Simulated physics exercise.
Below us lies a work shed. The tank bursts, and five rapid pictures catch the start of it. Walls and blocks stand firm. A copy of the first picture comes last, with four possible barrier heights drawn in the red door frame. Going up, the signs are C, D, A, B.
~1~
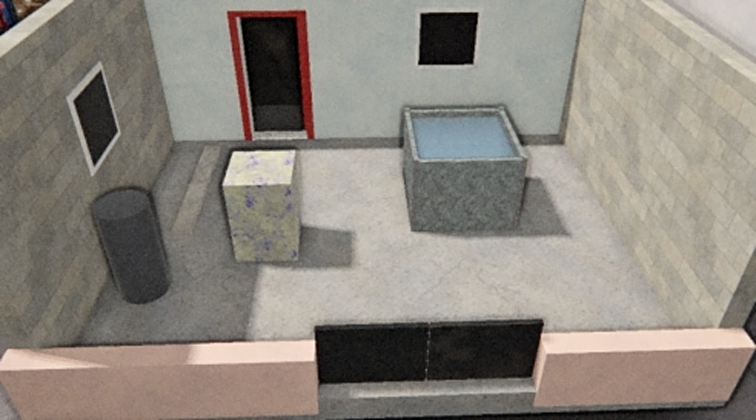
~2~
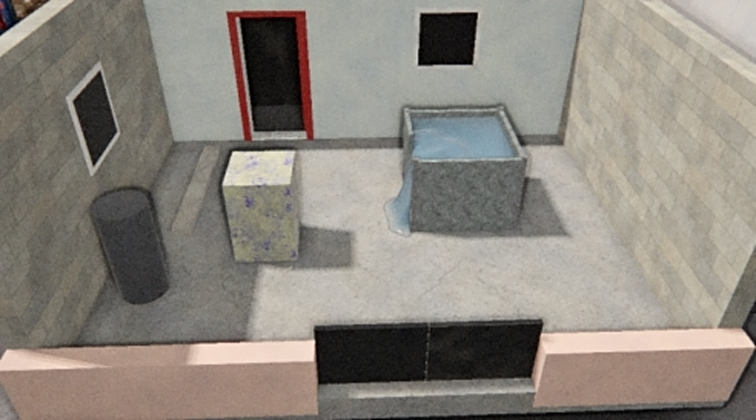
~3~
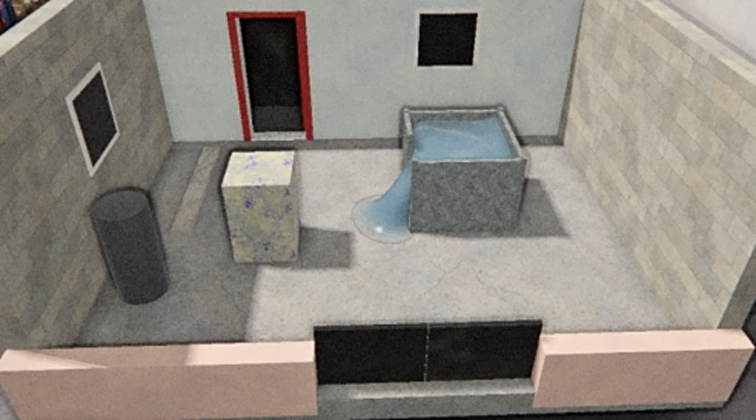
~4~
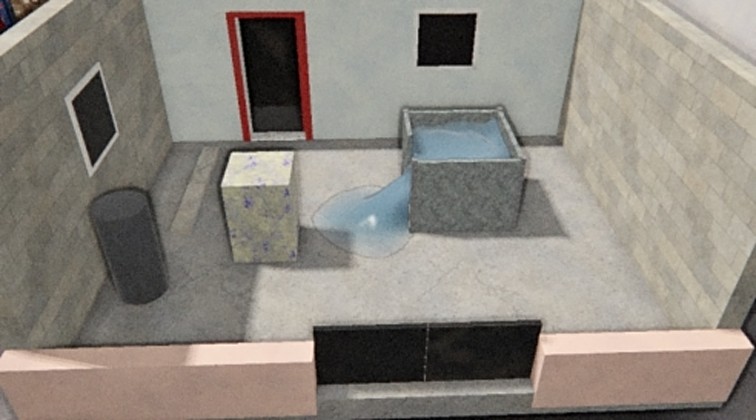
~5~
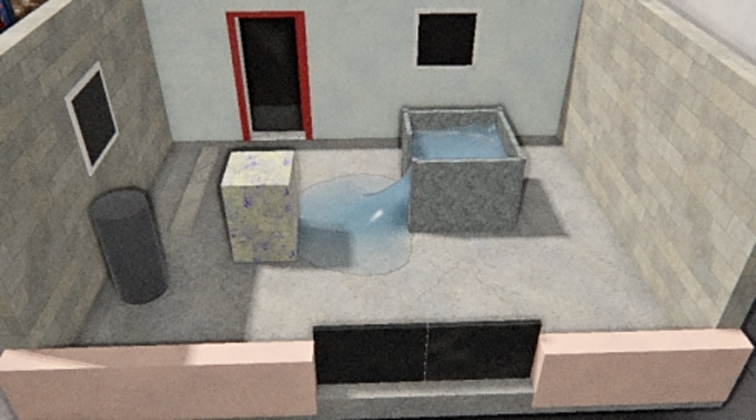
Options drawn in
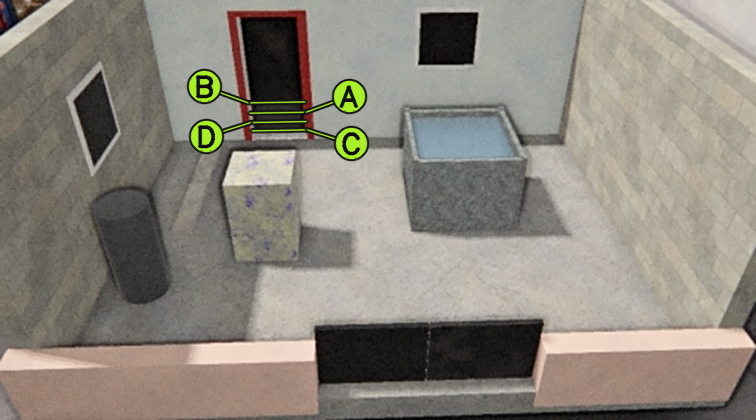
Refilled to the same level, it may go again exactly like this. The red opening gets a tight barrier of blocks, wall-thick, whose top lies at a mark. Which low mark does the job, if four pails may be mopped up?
Use height C.
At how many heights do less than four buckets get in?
All of them.
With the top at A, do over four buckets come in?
No, not at all.
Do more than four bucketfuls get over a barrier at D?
No, that is safe.
In lime, A at (277, 112); B at (276, 102); C at (279, 130); D at (278, 122); from the bottom up C, D, A, B.
Choosing A, nothing gets over.
Choosing B, nothing gets over.
Choosing C, nothing gets over.
Choosing D, nothing gets over.
